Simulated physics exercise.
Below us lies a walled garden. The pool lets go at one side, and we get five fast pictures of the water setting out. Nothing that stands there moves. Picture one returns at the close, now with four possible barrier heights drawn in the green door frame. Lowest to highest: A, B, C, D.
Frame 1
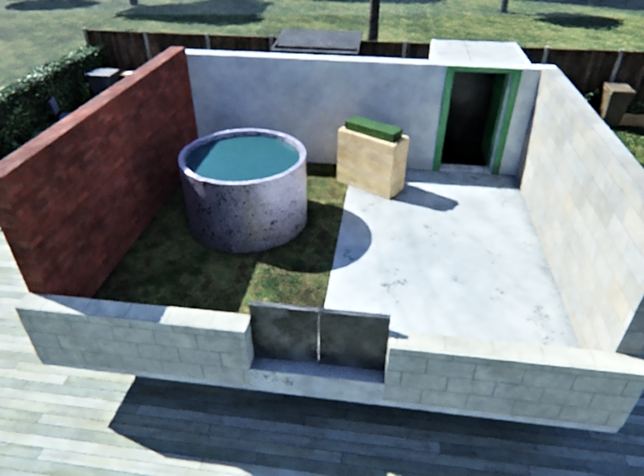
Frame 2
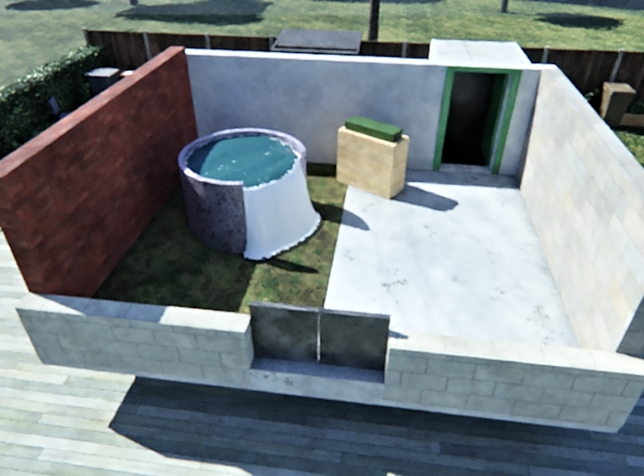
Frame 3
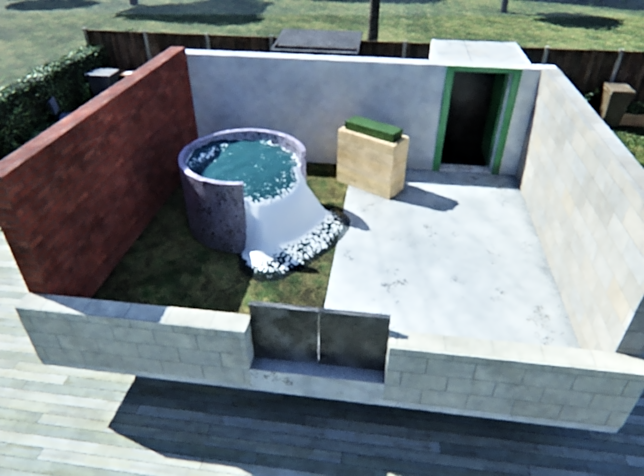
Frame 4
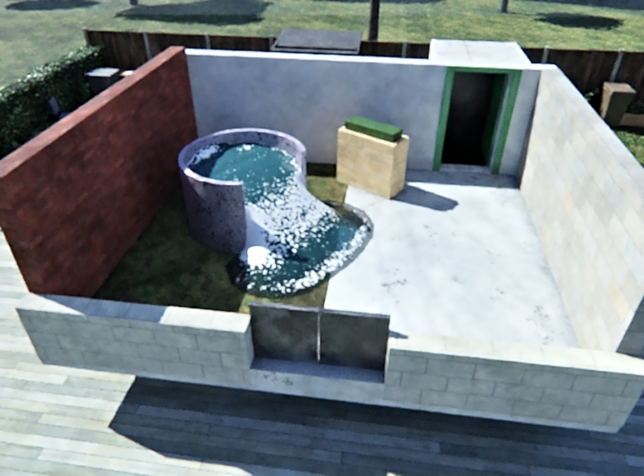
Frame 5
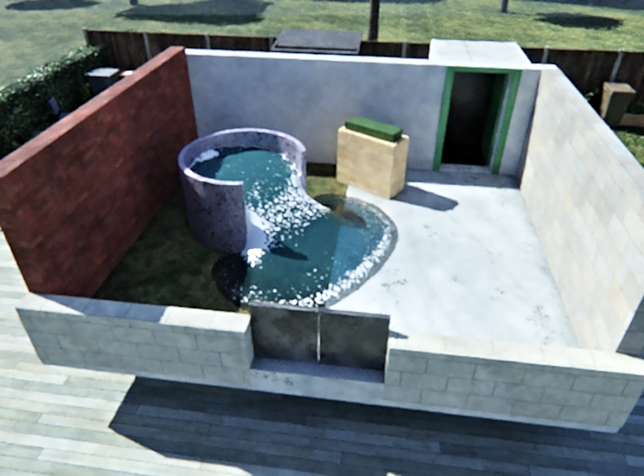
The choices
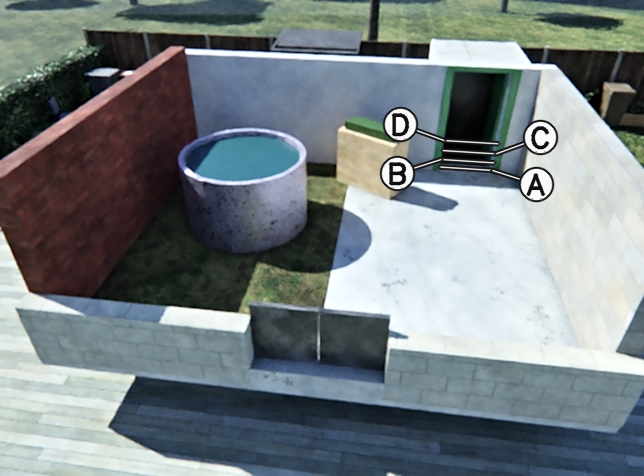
At the start, a round stone pool of still water stands in a walled garden with a green doorway and a shut gate. Its near right side opens and white water pours out onto the grass. The foaming water then spreads across the grass and onto the pale paving, nearing the gate.
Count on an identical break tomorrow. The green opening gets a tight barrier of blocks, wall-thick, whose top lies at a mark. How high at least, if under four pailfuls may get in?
Choose B.
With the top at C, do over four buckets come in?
No, that is safe.
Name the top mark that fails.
Here it is mark A.
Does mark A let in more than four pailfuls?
Yes, it does.
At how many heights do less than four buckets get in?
Three.
In white, A at (466, 168); B at (467, 161); C at (469, 152); D at (471, 142); from the bottom up A, B, C, D.
With A, about 14 bucketfuls get in.
With B, a splash gets over, under a bucket.
With C, nothing gets over.
With D, nothing gets over.
